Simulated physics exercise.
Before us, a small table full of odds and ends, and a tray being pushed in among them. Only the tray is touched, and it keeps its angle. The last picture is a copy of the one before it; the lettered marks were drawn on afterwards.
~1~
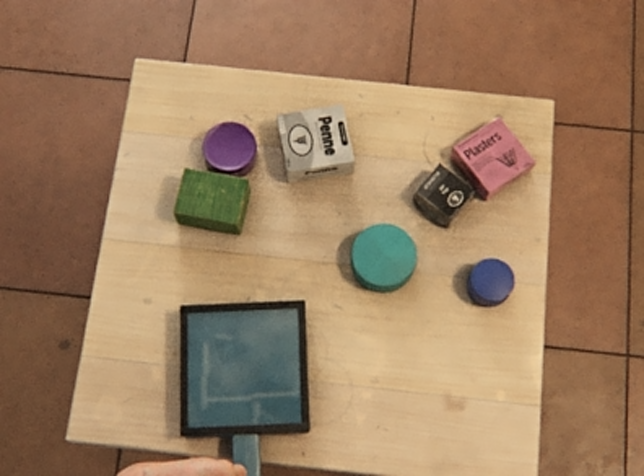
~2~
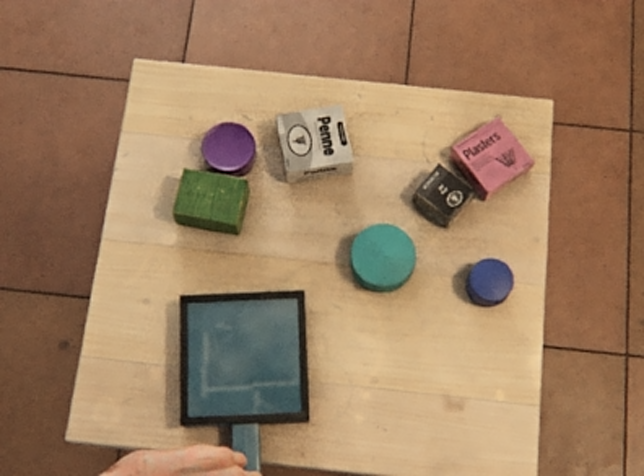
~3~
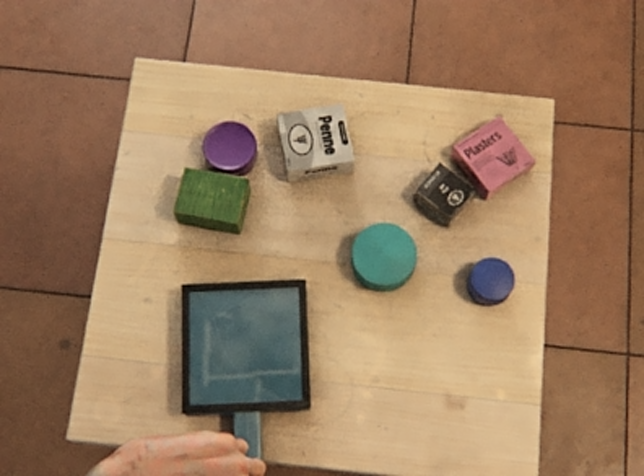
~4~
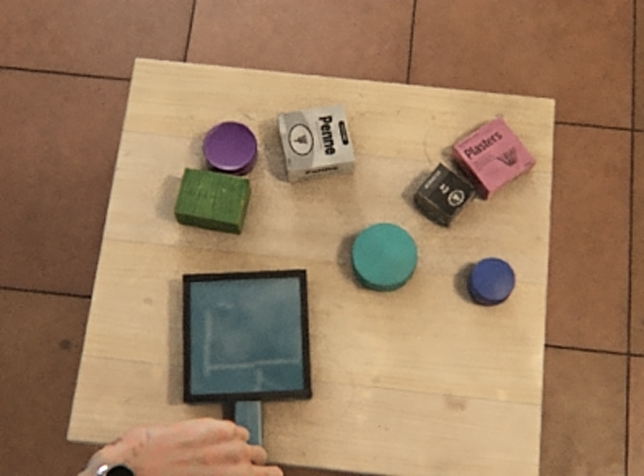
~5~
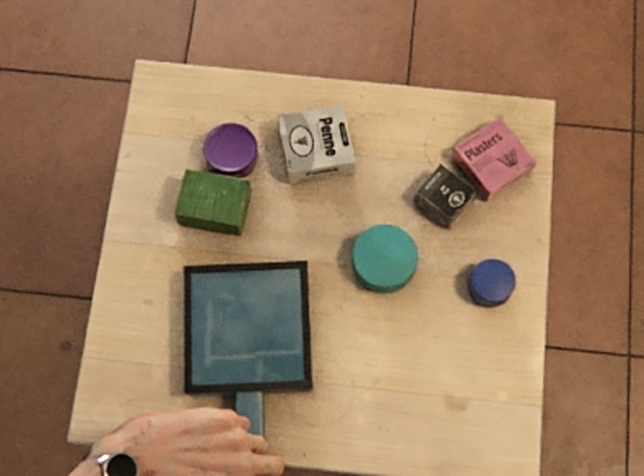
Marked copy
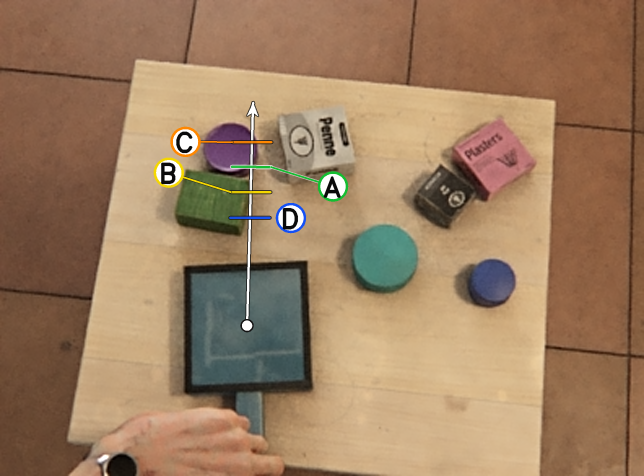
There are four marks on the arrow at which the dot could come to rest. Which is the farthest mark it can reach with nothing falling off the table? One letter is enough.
The farthest safe stop is B.
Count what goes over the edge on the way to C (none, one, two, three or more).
One.
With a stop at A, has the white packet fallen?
No.
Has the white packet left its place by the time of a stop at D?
Yes.
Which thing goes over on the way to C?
It is the purple jar.
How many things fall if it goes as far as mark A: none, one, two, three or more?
In all, one.
On the marked copy, A at (251, 167); B at (250, 192); C at (252, 142); D at (250, 218); the arrow from (247, 326) to (253, 103); the white dot at (247, 326).
With B. Early on, tray (249, 276); purple jar (231, 147); green block (212, 194).
Further on, tray (251, 228); purple jar (231, 101); white packet (317, 136).
At the end, tray (251, 197); purple jar (231, 73); white packet (324, 110); nothing has fallen.
As for the rest, A drops the purple jar; C drops the purple jar; D is safe but short.
